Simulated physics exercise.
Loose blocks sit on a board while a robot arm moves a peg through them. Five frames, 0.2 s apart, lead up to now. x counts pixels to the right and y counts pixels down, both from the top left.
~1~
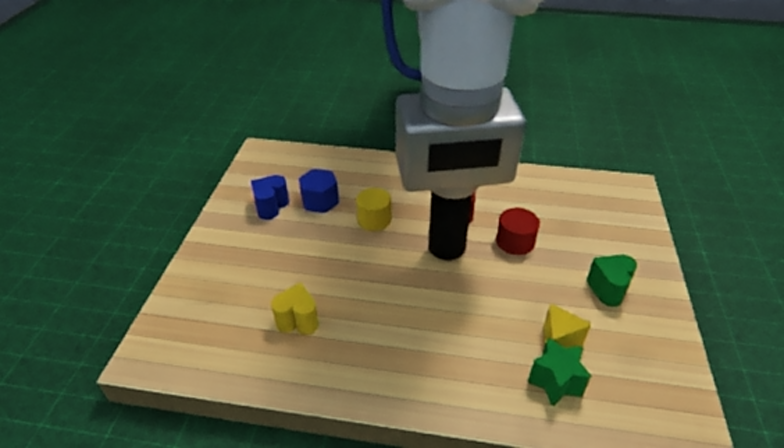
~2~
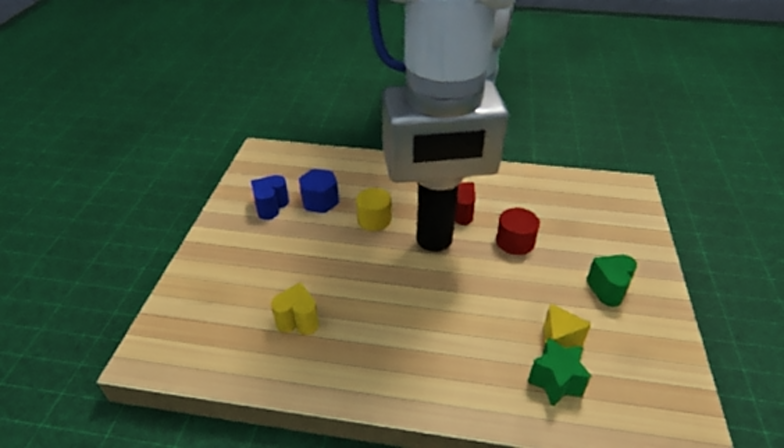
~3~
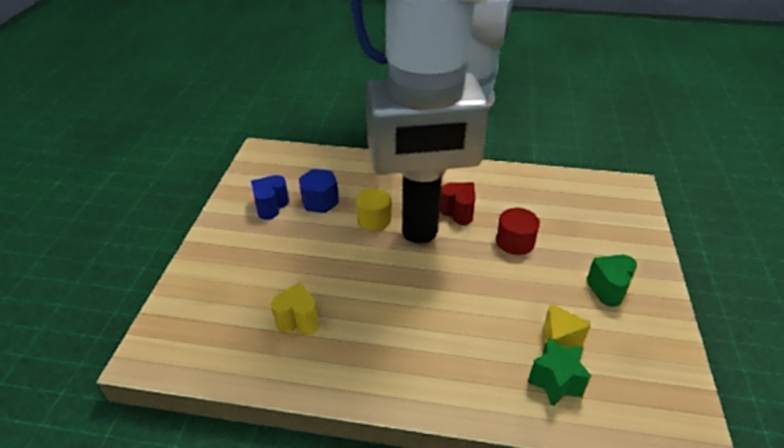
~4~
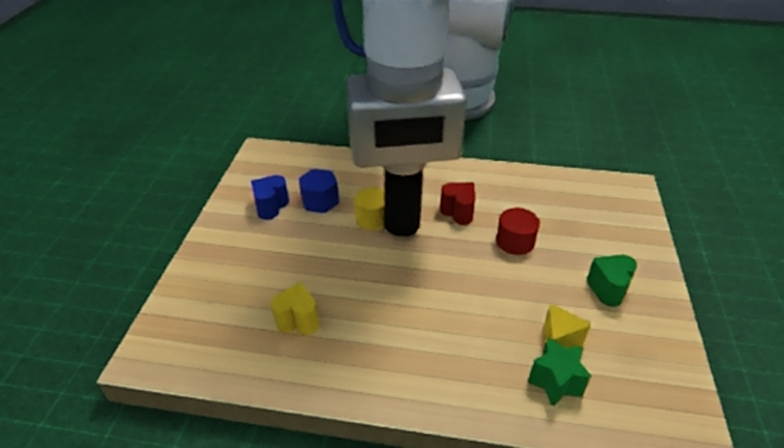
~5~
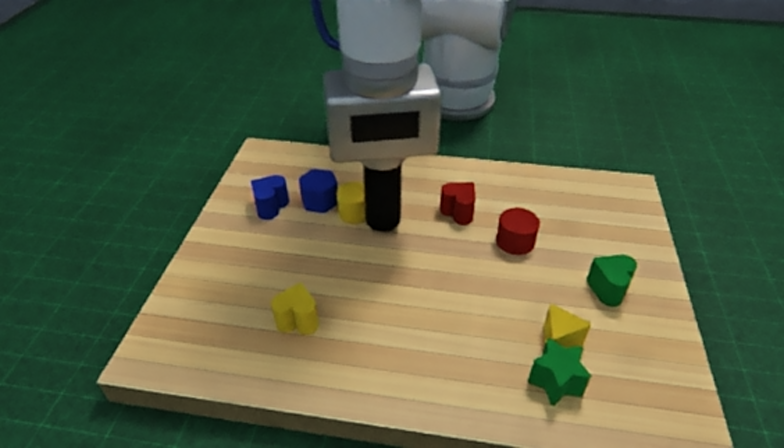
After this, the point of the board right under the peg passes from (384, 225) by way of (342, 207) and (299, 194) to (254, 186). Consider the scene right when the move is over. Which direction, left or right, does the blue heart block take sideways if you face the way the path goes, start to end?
Slides left.
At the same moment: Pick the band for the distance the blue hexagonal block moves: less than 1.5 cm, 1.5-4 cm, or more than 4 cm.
Overall it shifts more than 4 cm.
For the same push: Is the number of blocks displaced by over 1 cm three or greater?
That would be a yes.
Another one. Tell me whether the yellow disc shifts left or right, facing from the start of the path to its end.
With start-to-end as forward, it shifts right.
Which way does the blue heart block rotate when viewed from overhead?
It ends up turned anticlockwise.
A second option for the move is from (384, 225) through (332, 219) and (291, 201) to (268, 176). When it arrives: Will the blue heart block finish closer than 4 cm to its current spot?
Yes, I think so.
The first path, step by step. One third of the way, peg (341, 201); blue heart block (260, 186), turned 25° anticlockwise; blue hexagonal block (287, 165), turned 65° anticlockwise; yellow disc (322, 169).
Two thirds of the way, peg (297, 188); blue heart block (260, 186), turned 25° anticlockwise; blue hexagonal block (275, 158), turned 115° anticlockwise; yellow disc (309, 154).
At the end, peg (252, 181); blue heart block (246, 187), turned 90° anticlockwise; blue hexagonal block (251, 146), turned 70° anticlockwise; yellow disc (309, 154); red heart block not moved.
